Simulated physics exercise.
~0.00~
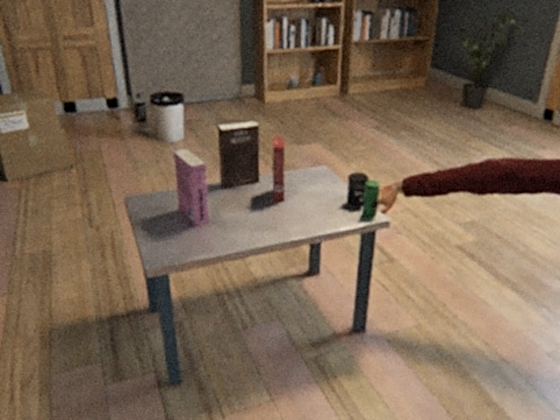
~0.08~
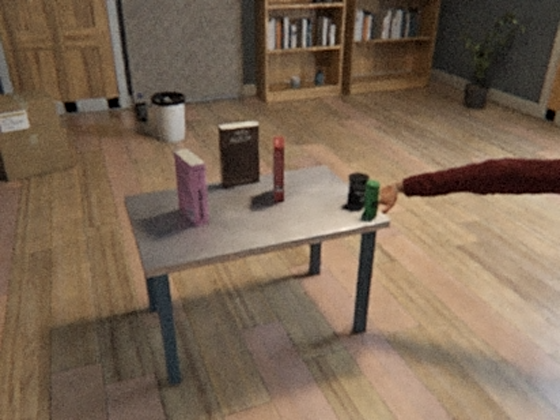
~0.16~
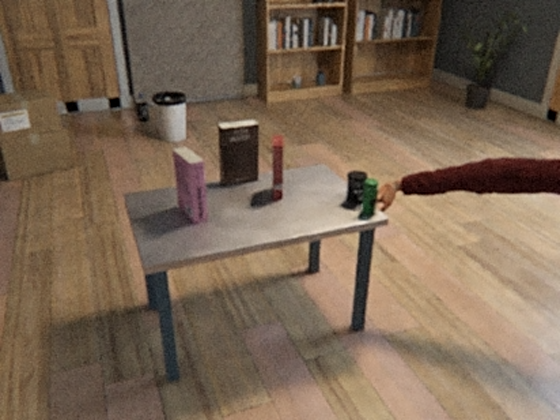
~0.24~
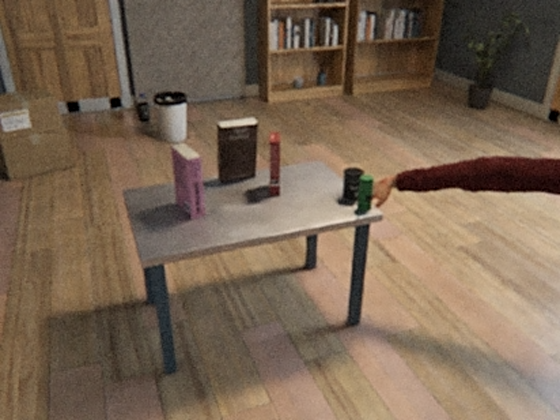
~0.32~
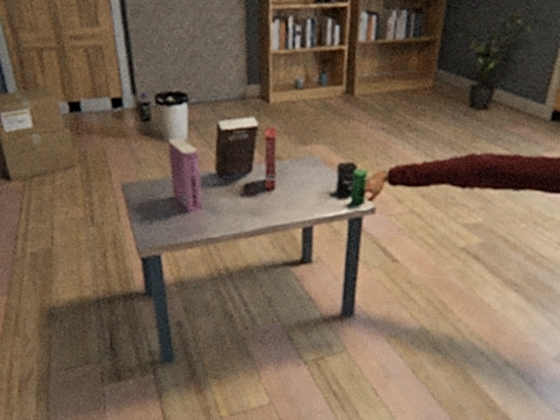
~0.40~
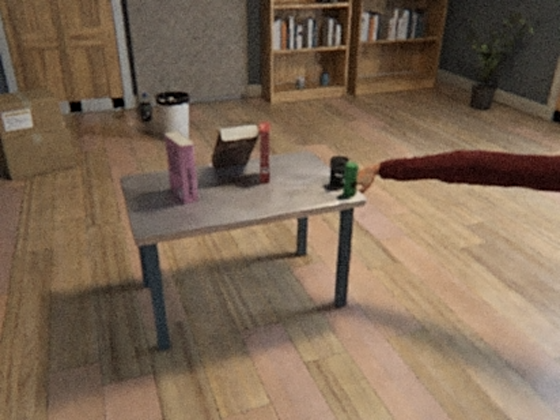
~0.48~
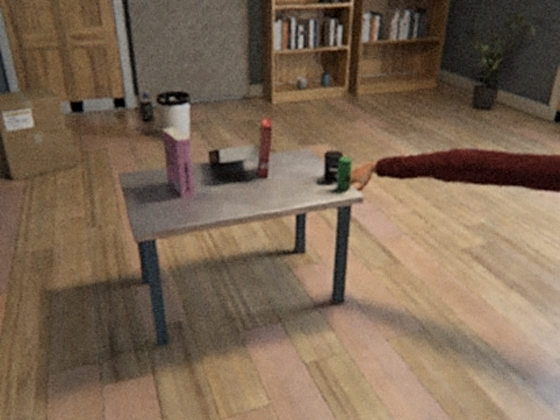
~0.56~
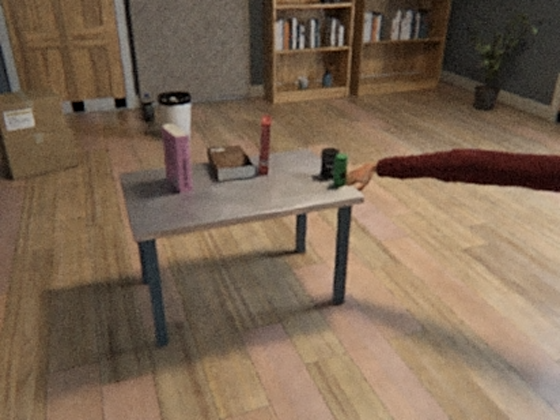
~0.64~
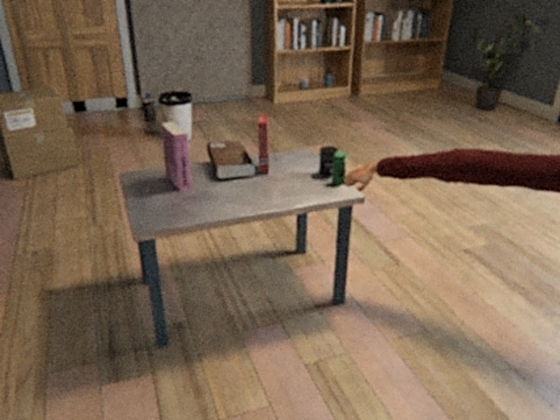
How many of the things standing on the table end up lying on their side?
Just one does, the brown book, while the other four things are still upright.
